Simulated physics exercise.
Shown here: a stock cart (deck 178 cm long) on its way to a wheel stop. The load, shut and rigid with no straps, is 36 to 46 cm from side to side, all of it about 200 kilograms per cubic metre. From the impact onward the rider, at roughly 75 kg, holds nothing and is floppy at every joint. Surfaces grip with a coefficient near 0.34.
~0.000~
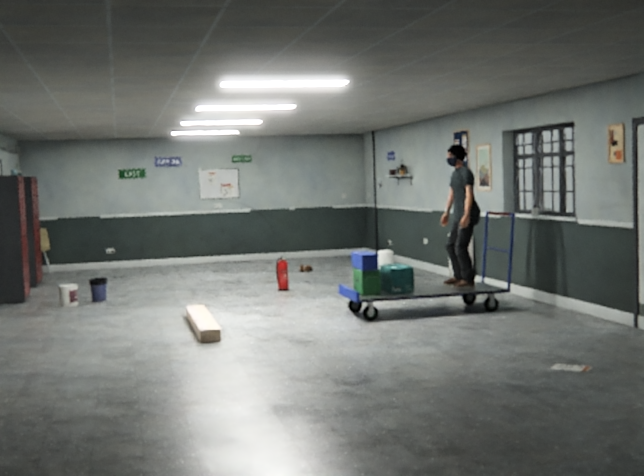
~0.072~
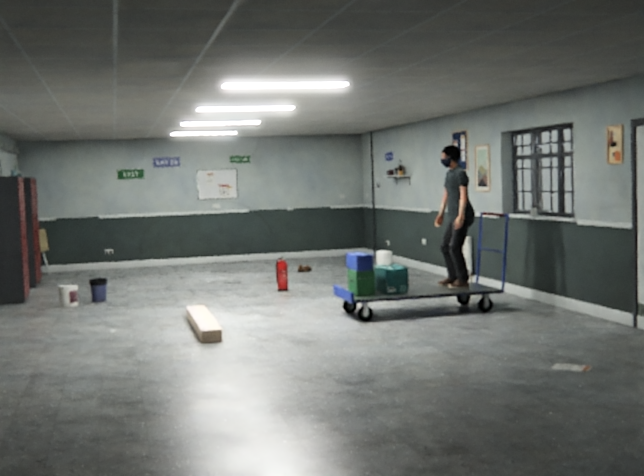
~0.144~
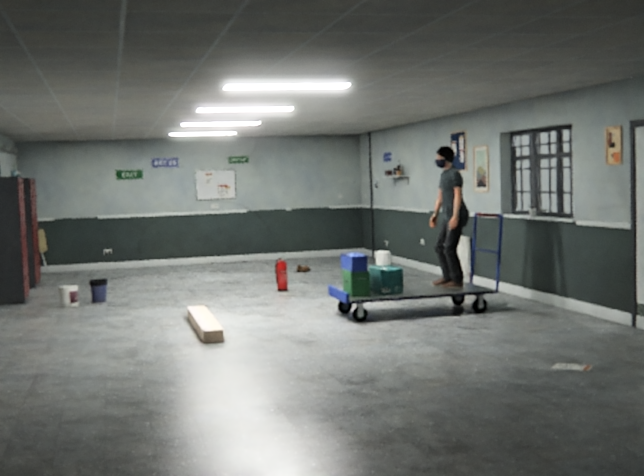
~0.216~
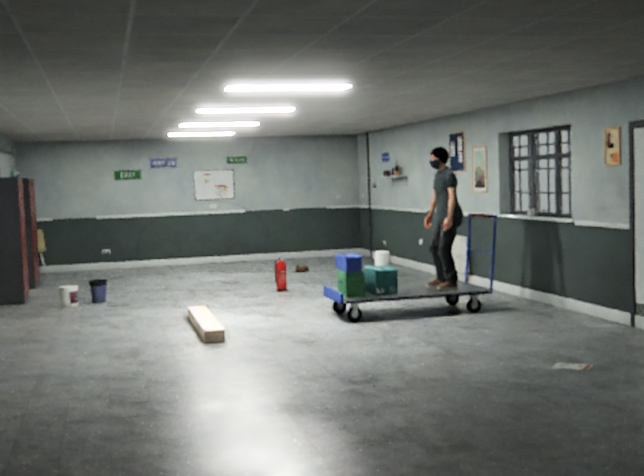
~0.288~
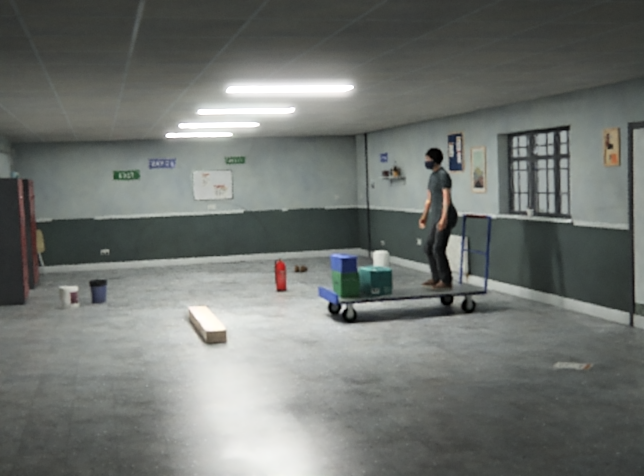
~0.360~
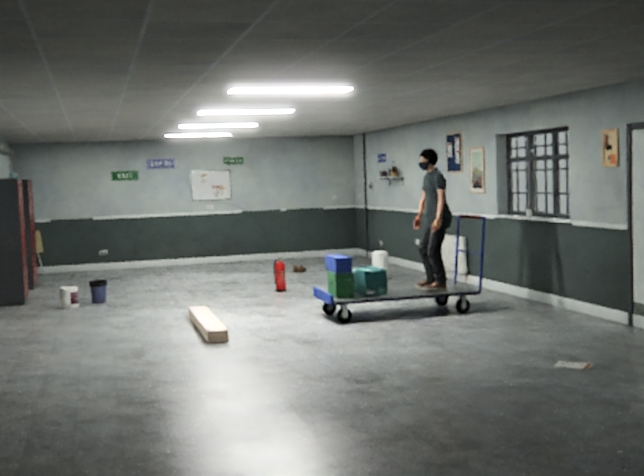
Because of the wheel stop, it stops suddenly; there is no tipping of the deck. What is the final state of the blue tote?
The blue tote is still aboard.
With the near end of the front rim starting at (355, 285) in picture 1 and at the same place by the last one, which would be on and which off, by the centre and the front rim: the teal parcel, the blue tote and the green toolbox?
So the teal one stays put, the blue one ends up off, and the green one stays put.
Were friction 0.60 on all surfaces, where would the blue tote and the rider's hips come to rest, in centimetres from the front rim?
The blue one would stop 20 behind the front rim, and the hips 120 behind it.
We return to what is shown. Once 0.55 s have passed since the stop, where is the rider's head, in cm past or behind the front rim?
The head is roughly 60 cm back from the front rim.
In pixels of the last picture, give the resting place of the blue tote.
Around (212, 272).
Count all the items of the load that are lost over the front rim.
0.
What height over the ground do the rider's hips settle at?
Hip height: Approx. 60 cm.
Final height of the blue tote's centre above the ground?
Roughly 65 centimetres.
After 1.83 s the deck stops.
After 2.08 s the blue tote is 7 cm behind the rim, tilted 0°, near (213, 272) in the last picture's view.
After 2.38 s the blue tote is 7 cm behind the rim, tilted 0°, near (212, 272) in the last picture's view.
After 2.83 s the blue tote is 7 cm behind the rim, tilted 0°, near (212, 272) in the last picture's view.
At rest, 3.2 s, nothing is past the rim; behind it, green toolbox, teal parcel, blue tote and the rider's hips.
